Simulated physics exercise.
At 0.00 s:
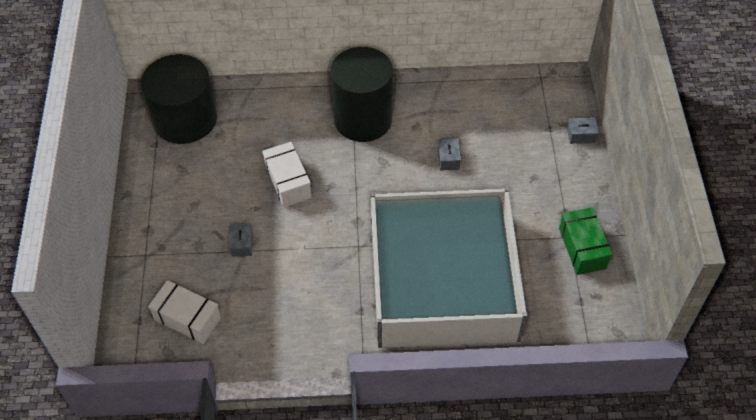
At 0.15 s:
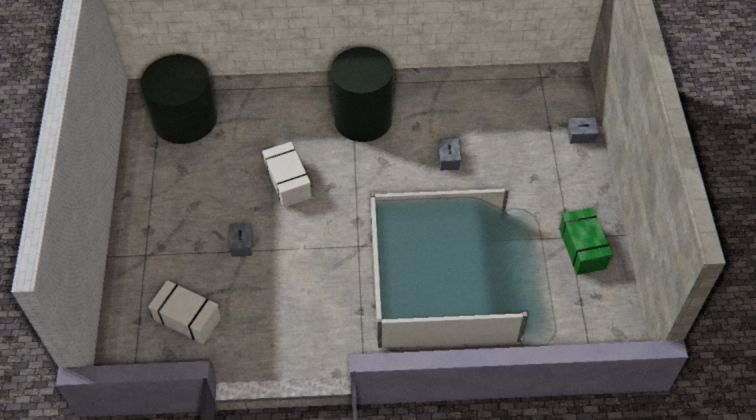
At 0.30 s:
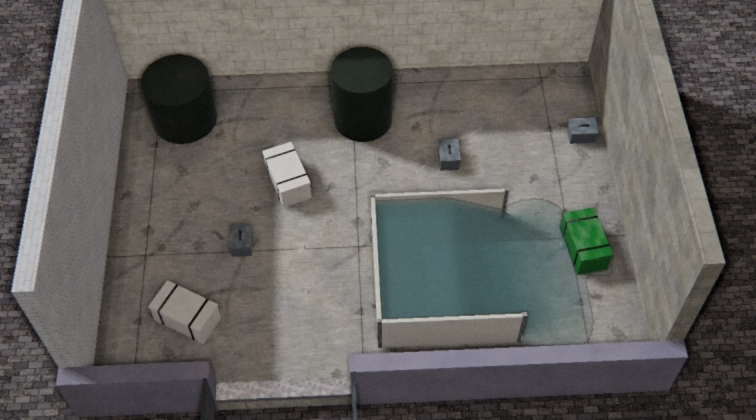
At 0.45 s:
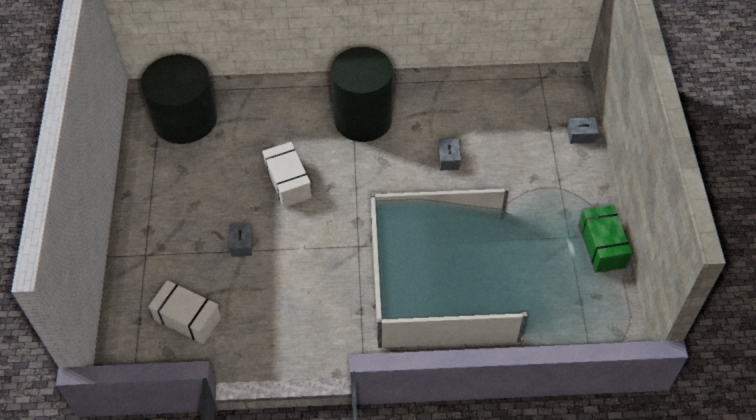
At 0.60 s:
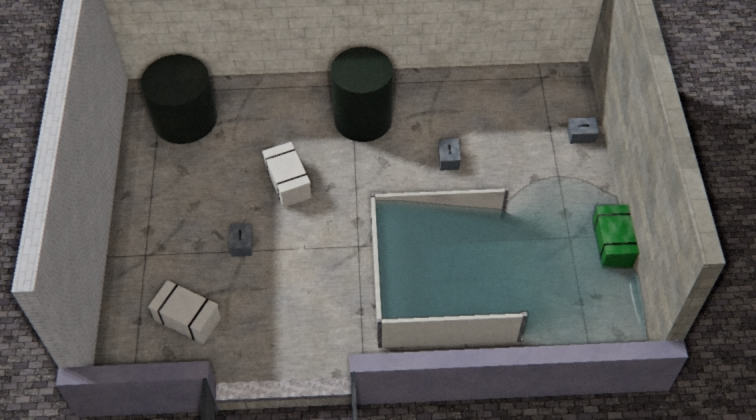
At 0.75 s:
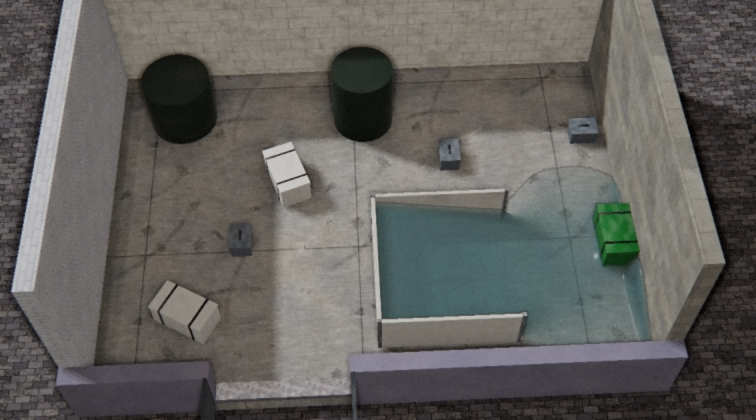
At first, a square pool of water stands enclosed in a walled yard among crates, small grey blocks and two dark drums. Then its right side disappears and water spreads across the floor, reaching the green trunk and pushing it right to near the wall, while everything else stays put.
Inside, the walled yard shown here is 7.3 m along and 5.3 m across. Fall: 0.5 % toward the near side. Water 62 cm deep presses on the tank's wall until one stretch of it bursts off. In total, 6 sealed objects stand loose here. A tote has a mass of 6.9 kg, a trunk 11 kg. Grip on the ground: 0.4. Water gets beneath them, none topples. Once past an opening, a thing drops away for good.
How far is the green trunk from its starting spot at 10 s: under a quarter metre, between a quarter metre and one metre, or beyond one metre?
It's going to be swept far off, I think.
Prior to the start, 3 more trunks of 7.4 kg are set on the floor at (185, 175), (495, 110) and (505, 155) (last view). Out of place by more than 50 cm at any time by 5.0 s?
Order as asked - not as far, farther, farther.
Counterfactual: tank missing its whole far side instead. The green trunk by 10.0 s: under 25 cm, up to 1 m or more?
What happens next is that the green trunk gets swept a long way.
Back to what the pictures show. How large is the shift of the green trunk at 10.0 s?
About 300 cm.
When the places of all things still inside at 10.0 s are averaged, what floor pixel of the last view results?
Close to pixel (274, 211).
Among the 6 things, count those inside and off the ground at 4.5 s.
The number is 1.
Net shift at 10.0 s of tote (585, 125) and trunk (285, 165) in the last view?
The first ends 550 cm from its start, the second 30 cm.
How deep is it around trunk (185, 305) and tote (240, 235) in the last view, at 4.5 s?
I'd estimate 2 cm for the first and 0 cm for the second.
After 2.0 s the green trunk is near (609, 169), 1.0 m from its start, afloat; 0 of 6 are out; 1 afloat.
After 4.5 s the green trunk is near (470, 68), 3.3 m from its start, afloat; 0 of 6 are out; 1 afloat.
After 7.0 s the green trunk is near (418, 79), 3.6 m from its start, afloat; 0 of 6 are out; 2 afloat.
After 10.0 s the green trunk is near (418, 114), 3.1 m from its start, afloat; 0 of 6 are out; 4 afloat.
